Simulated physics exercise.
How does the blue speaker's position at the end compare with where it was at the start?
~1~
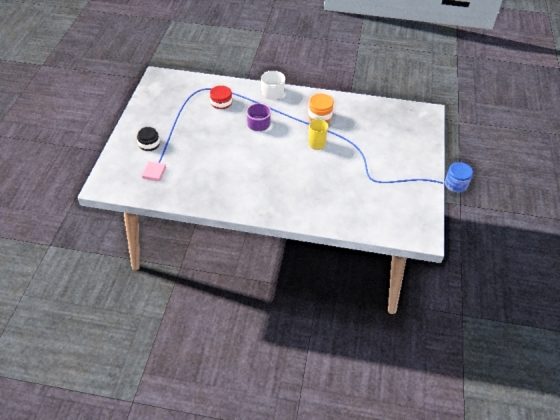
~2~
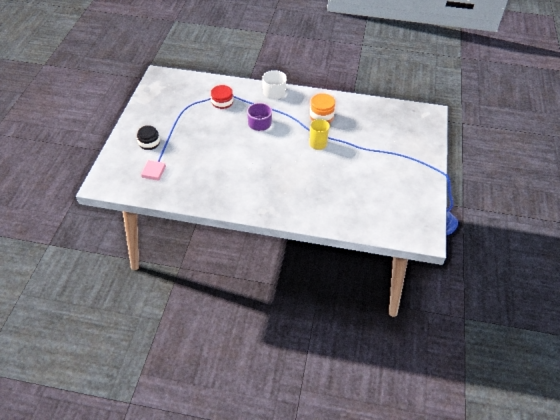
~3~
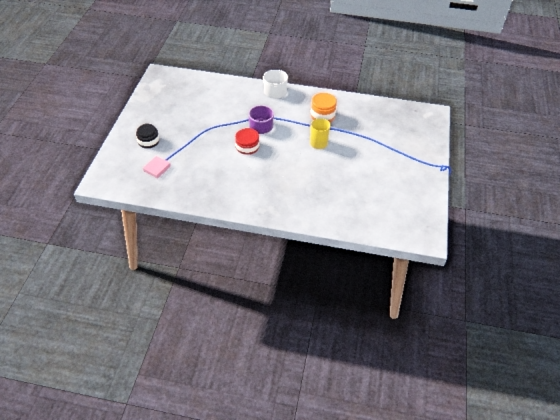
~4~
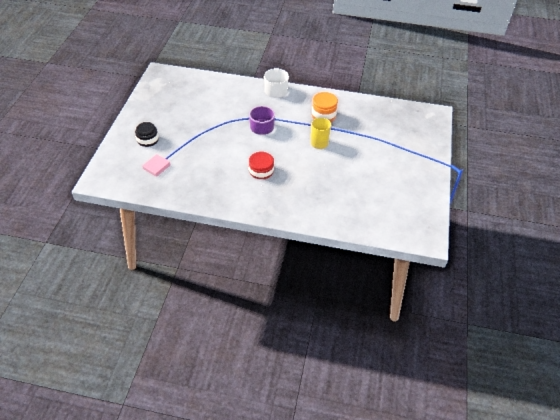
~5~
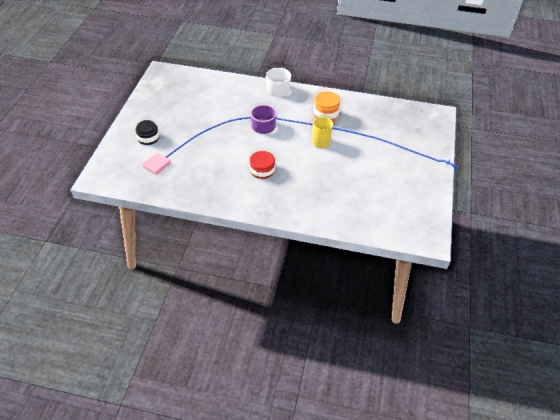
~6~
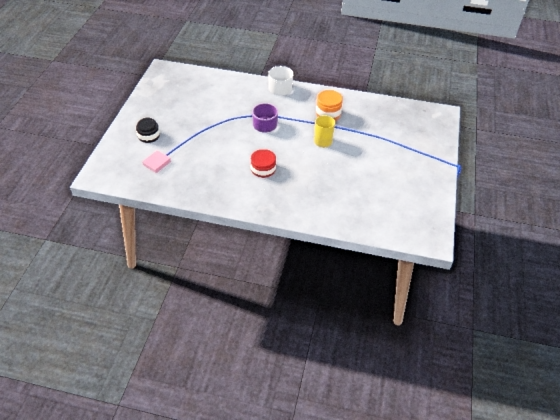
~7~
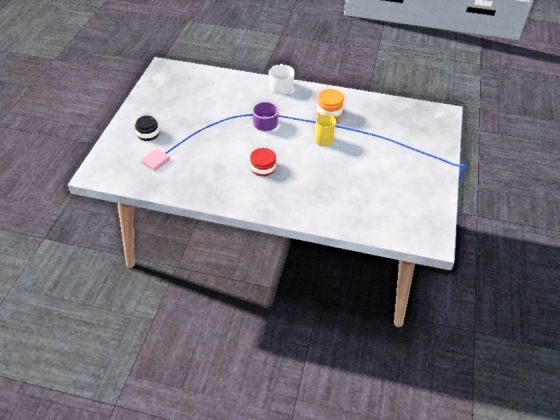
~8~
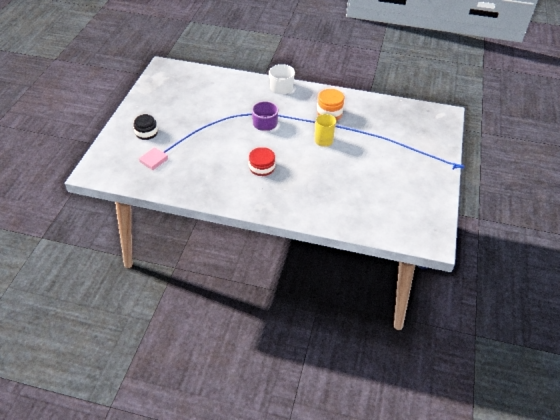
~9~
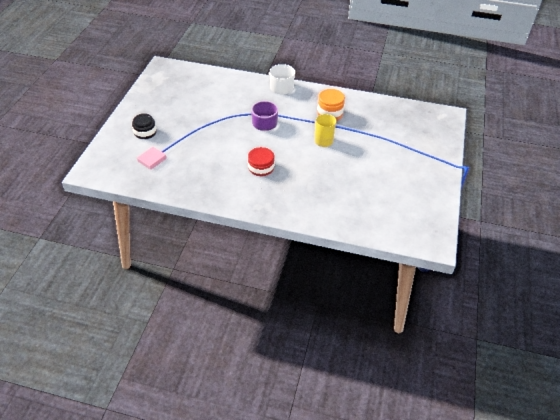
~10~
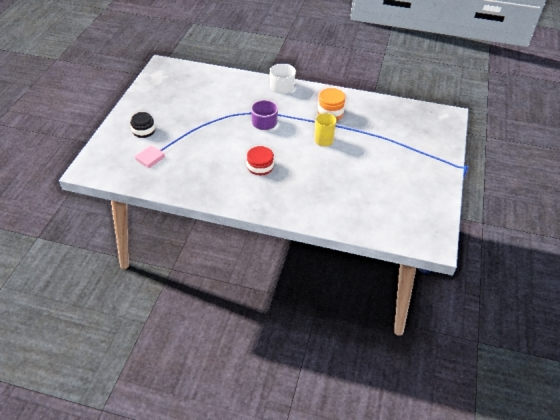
At the start the blue speaker is in plain view just off the right edge of the table, near the height of the top. By the end it has dropped below the edge and out of sight, with only its cable running to the table's edge.
